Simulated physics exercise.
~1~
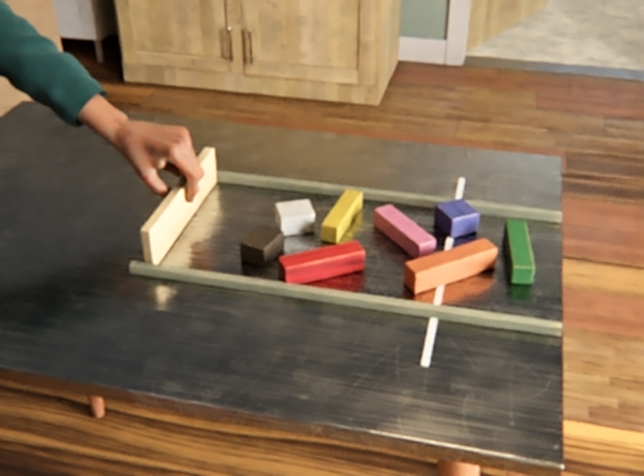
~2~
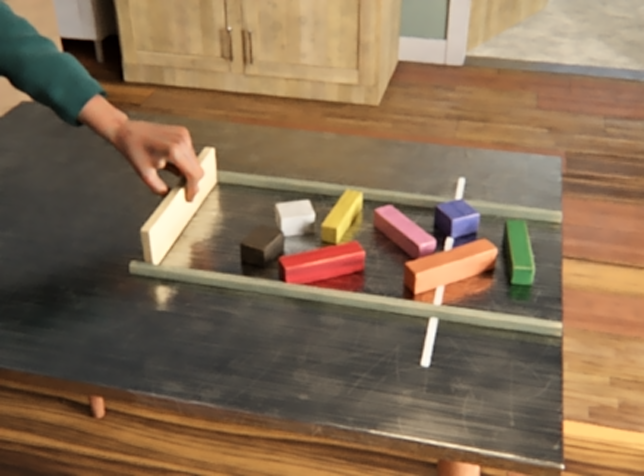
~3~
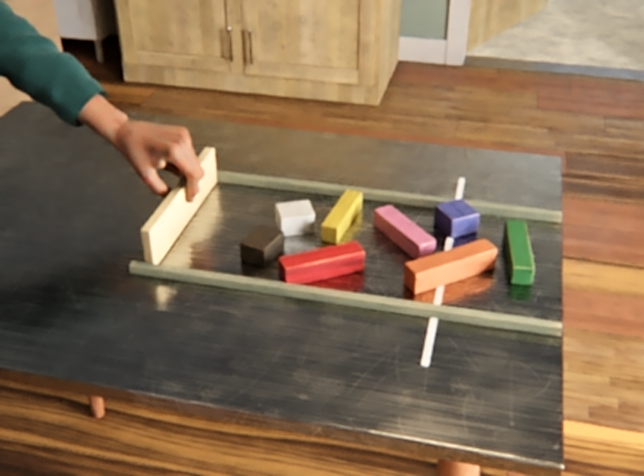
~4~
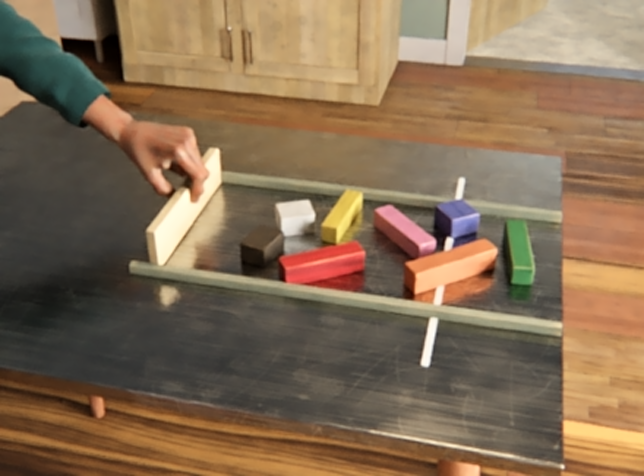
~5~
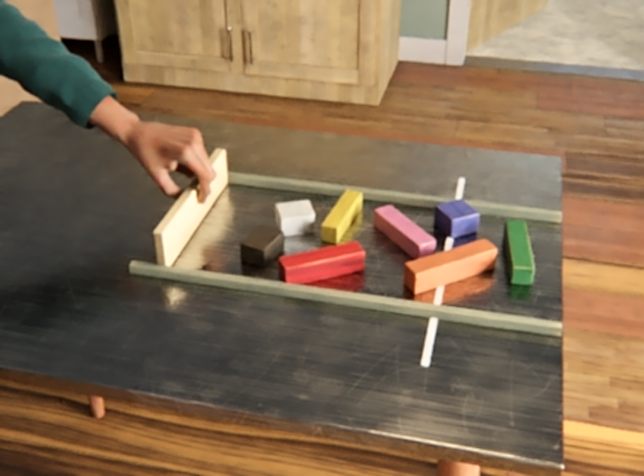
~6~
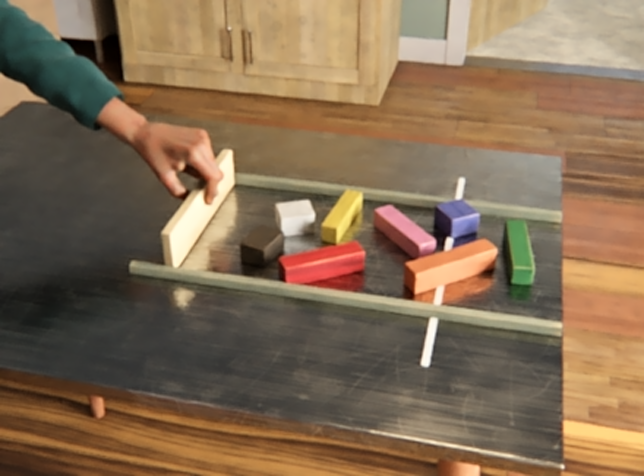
A hand in a green sleeve rests on a pale board at the left end of two rails, then slides it slightly to the right. The coloured blocks and bars ahead of it stay still, with a small gap remaining between the board and the black block.
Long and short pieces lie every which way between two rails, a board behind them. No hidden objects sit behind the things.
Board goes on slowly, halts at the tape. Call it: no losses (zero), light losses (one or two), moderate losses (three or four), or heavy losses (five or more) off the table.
No losses.
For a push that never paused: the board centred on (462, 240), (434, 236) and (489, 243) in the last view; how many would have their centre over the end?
Respectively 1, 0 and 2.
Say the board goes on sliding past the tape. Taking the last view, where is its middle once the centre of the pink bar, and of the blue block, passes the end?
(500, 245) and (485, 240), roughly.
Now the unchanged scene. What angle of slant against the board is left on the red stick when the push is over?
About 35°.
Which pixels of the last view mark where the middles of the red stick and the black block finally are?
Roughly at (479, 283) and at (459, 264), in that order.
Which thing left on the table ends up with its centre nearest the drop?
The green bar is foremost.
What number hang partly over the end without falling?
That would be 1.
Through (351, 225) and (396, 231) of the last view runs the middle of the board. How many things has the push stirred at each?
So far 5, and 7 at the second.
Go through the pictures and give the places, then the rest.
The first frame shows green bar (518, 250); orange bar (451, 265); blue block (456, 218); board (182, 204); tape (447, 257).
The second frame shows orange bar (451, 266); white block (295, 218).
The third frame shows blue block (456, 218); pink bar (404, 232).
The fourth frame shows green bar (518, 251); black block (263, 245).
The fifth frame shows orange bar (451, 266); red stick (322, 264).
The sixth frame shows green bar (518, 251); orange bar (451, 266); blue block (456, 218); board (201, 206); tape (447, 257).
A little later, none off yet; green bar at rest near (518, 251); orange bar at rest near (451, 266); blue block at rest near (456, 218).
When it is over, the number that fall off is zero.
